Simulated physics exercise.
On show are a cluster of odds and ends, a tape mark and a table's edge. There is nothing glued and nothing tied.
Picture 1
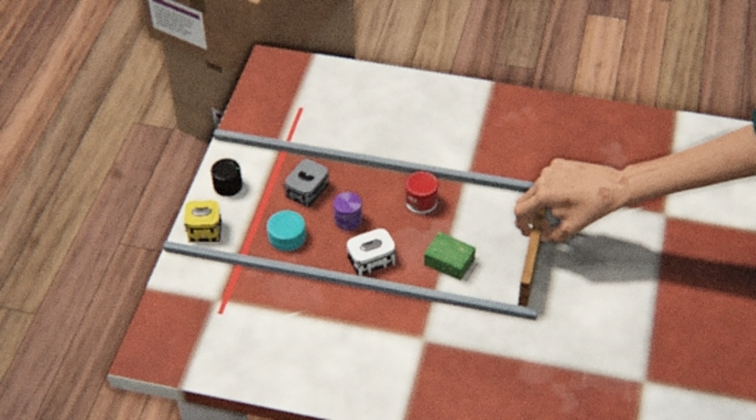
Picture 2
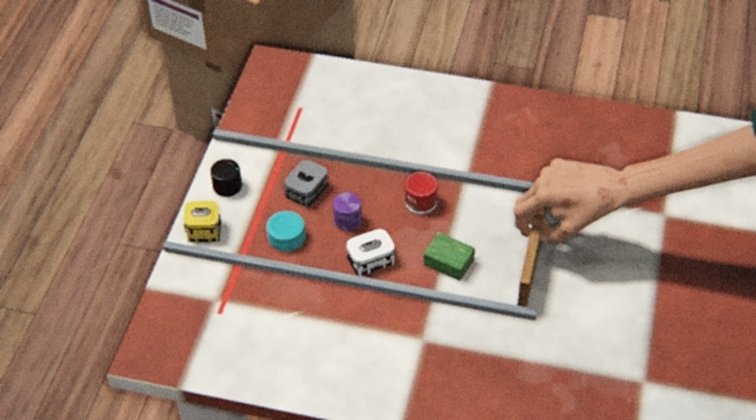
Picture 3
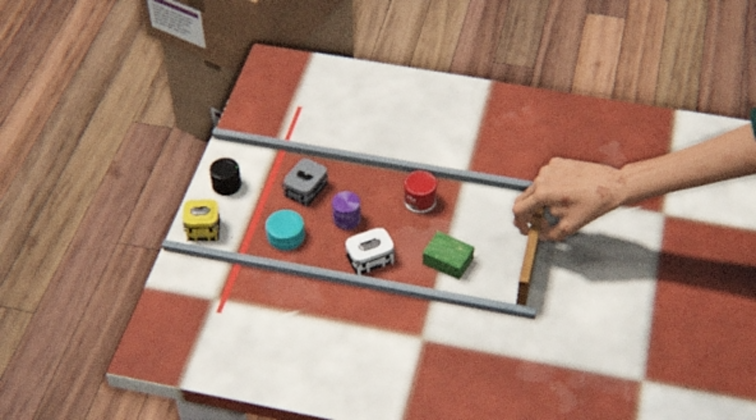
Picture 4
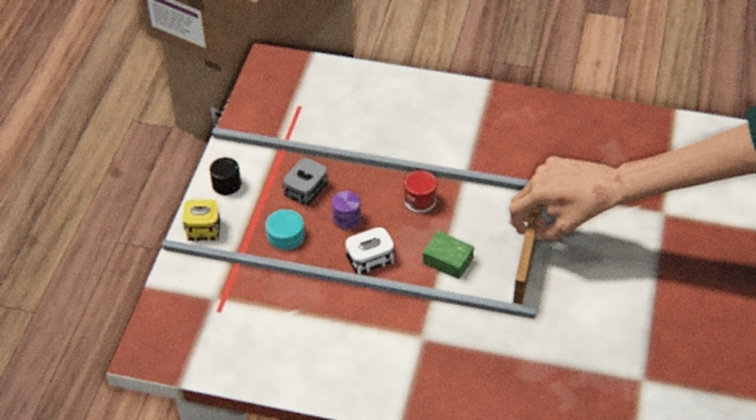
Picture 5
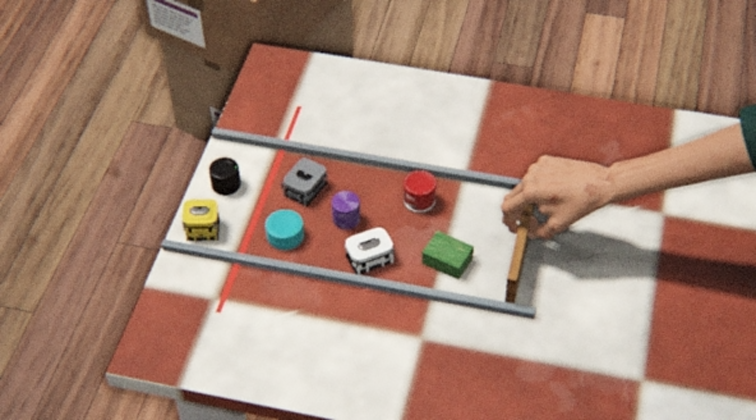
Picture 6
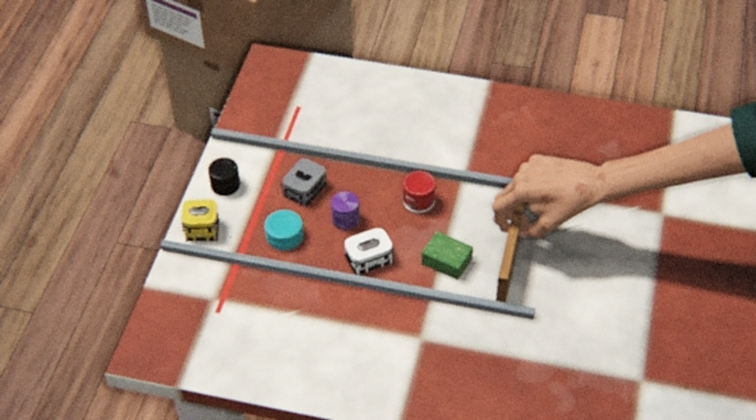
A hand slides a wooden board slightly left between two rails toward small scattered objects.
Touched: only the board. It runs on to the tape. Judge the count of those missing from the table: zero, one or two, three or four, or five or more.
The number that tip off is going to be at least one but under three.
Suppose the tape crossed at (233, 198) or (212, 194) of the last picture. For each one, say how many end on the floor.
You'd count 4 the first time and 5 the second.
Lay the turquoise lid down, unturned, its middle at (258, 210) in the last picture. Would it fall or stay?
This time it stays where it is.
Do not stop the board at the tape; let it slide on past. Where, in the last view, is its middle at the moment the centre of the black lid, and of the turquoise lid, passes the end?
First it's close to (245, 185), next close to (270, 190).
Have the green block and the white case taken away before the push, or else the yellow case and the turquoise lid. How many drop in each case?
0 in the first case, 0 in the second.
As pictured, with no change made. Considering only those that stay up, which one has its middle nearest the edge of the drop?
The black lid is foremost.
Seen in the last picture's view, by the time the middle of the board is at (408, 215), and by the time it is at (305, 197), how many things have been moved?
In order, the tallies are 3 and 7.
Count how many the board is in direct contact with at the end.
Tally at the end: 3.
Soon after, none off yet; yellow case at rest near (201, 220); black lid at rest near (224, 177); turquoise lid at rest near (284, 230).
After that, none off yet; yellow case at rest near (201, 220); black lid at rest near (224, 177); turquoise lid displaced about its own width near (247, 222).
In the end, the number that fall off is one or two; gone, turquoise lid and yellow case.
